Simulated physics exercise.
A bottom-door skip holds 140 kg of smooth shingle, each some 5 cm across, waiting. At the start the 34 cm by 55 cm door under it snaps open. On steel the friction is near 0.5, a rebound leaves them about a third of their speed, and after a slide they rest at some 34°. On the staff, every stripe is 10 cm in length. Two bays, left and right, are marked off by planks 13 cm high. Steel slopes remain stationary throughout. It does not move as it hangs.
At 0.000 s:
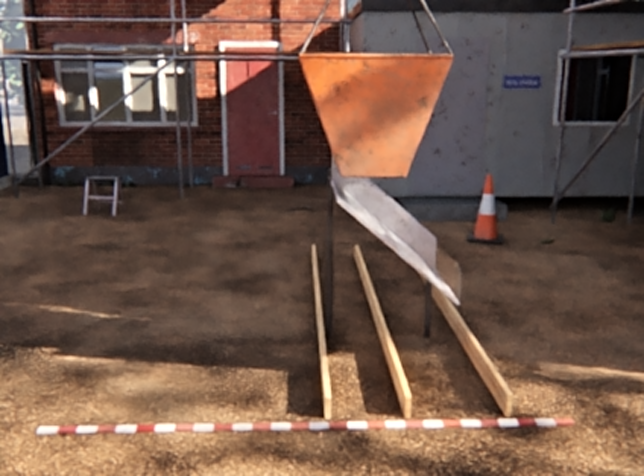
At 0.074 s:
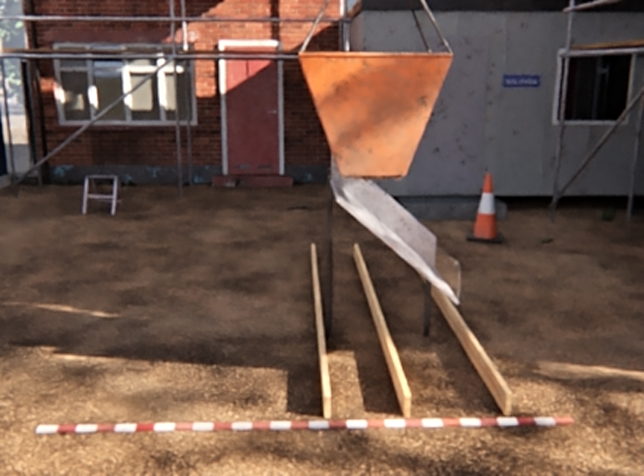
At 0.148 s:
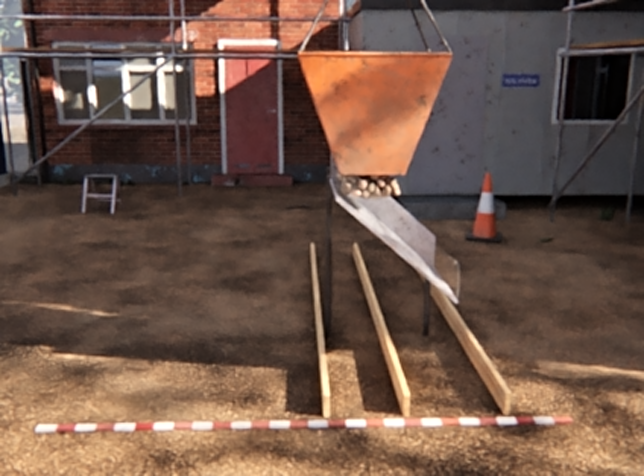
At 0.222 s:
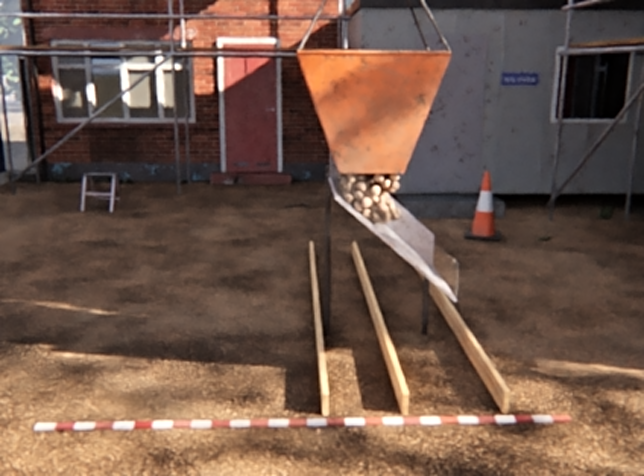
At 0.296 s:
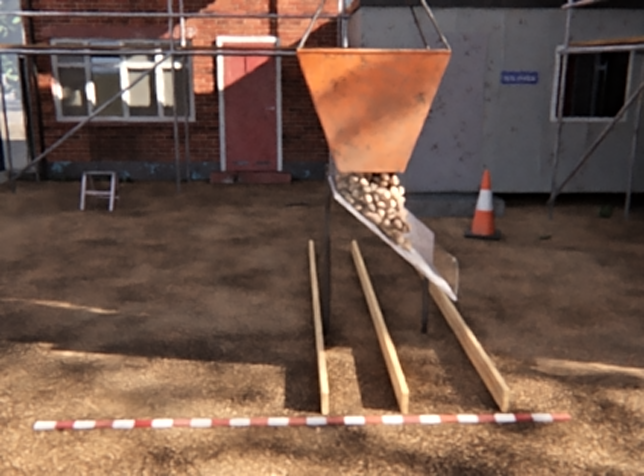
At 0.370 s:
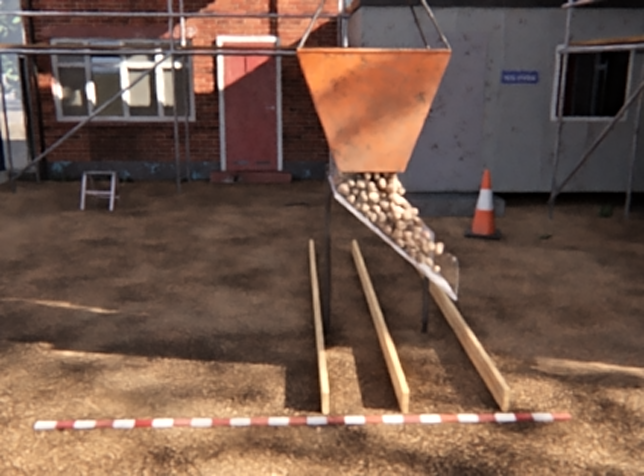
Pale, rounded stones emerge from the bottom of a hanging orange skip, first bunching at the top of the sloping metal chute beneath it. The stream thickens and slides down to the right, covering more of the chute until stones reach near its lower end, while the skip hangs still.
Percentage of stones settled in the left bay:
Around 0 per cent.
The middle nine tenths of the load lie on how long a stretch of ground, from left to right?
Roughly 110 cm.
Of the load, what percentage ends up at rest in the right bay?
Share: Near 0 in a hundred.
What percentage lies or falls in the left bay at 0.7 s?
Roughly 0 percent.
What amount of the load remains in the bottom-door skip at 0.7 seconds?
Roughly 0 per cent still sits inside.
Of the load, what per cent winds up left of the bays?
Approx 0 % of the load.
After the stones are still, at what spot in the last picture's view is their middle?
I'd point to close to (545, 356) in the last picture.
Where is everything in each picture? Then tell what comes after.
In the first picture, the outlet is at (374, 167); nothing has dropped yet.
In the second picture, the outlet is at (374, 166); 6 % is out.
In the third picture, outlet at (373, 165), the stream shows down to (362, 190); 82 % still inside.
In the fourth picture, outlet at (372, 164), the stream shows down to (382, 216); 67 % still inside.
In the fifth picture, outlet at (372, 163), the stream shows down to (402, 238); 51 % still inside.
In the sixth picture, outlet at (372, 162), the stream shows down to (424, 255); 36 % still inside.
After 0.7 s, 0 % in the bottom-door skip, 60 % on the steel, 20 % falling or lying in the right bay, 20 % falling or lying right of the bays; the stones farthest right are at (542, 358).
After 1.1 s, 0 % in the bottom-door skip, 10 % on the steel, 13 % falling or lying in the right bay, 77 % falling or lying right of the bays.
After 1.7 s, 0 % in the bottom-door skip, 2 % falling or lying in the right bay, 98 % falling or lying right of the bays.
After 2.6 s, 0 % in the bottom-door skip, 2 % falling or lying in the right bay, 98 % falling or lying right of the bays.
After 4.5 s, 0 % in the bottom-door skip, 2 % in the right bay, 98 % right of the bays.
